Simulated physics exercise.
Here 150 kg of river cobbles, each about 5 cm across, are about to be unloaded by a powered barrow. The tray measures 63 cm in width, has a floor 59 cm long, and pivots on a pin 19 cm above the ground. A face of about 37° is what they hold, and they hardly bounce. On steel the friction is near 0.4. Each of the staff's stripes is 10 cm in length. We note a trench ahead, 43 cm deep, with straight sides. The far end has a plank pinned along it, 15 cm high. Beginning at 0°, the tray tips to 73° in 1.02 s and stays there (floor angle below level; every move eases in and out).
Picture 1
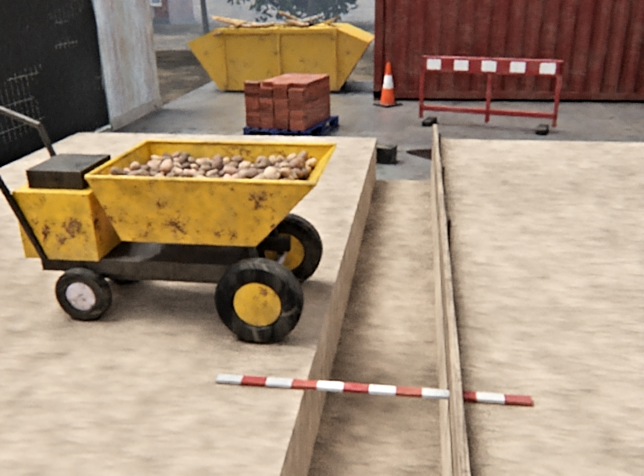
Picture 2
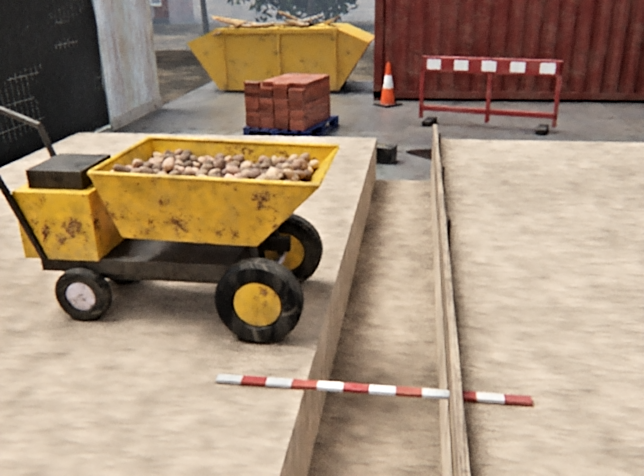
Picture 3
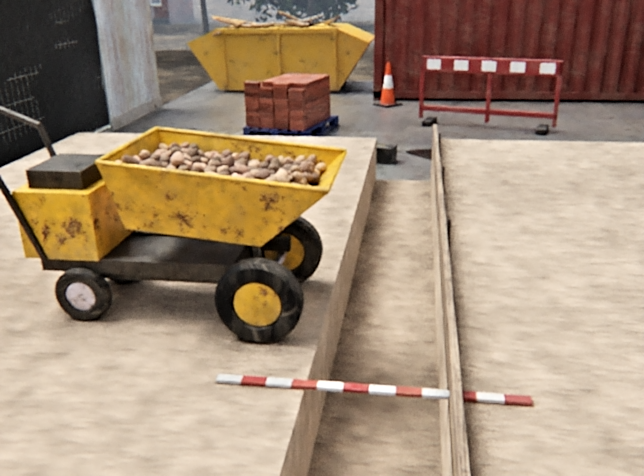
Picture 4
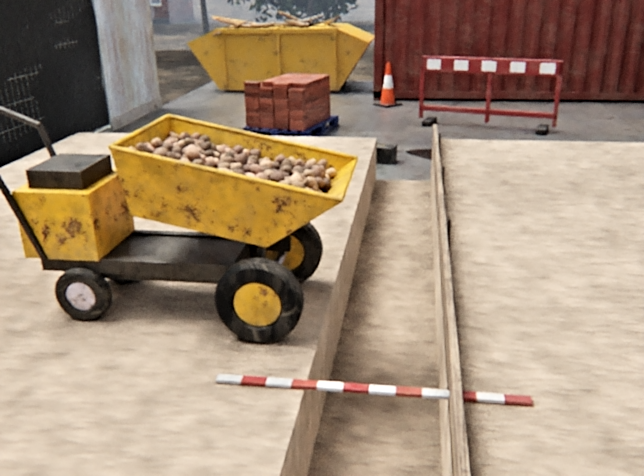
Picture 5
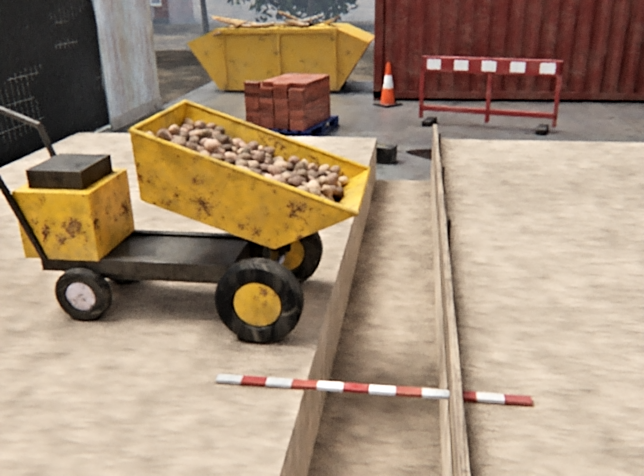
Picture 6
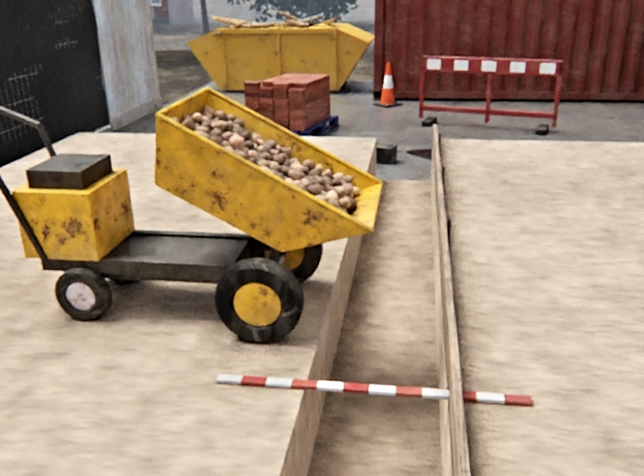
To begin with, a yellow powered barrow loaded with rounded stones sits level beside a straight-sided trench, a red-and-white striped staff lying across the edge. The tray then starts tilting toward the right, its rear rising steadily and its lip reaching over the trench, while the stones remain inside and the wheels stay put.
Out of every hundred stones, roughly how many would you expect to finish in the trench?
Close to 84 in every hundred.
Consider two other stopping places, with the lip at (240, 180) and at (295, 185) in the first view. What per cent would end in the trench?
Near 100 then near 100 percent.
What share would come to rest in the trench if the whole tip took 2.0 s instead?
In that case some 90 per cent.
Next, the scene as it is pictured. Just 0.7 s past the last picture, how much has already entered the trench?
Around 35 per cent of it.
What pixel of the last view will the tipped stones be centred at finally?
Their middle lands near (410, 381).
Then, 0.3 s after the last picture the floor is at 61°, 100 % in the tray; the foremost stones are at (408, 277).
Then, 0.7 s after the last picture the floor is at 73°, 57 % in the tray, 34 % in the trench, 9 % past the trench; the foremost stones are at (506, 320).
Then, 1.0 s after the last picture the floor is at 73°, 16 % in the tray, 68 % in the trench, 16 % past the trench; the foremost stones are at (625, 330).
Then, 3.0 s after the last picture the floor is at 73°, 0 % in the tray, 84 % in the trench, 16 % past the trench; the foremost stones are past the picture's edge.
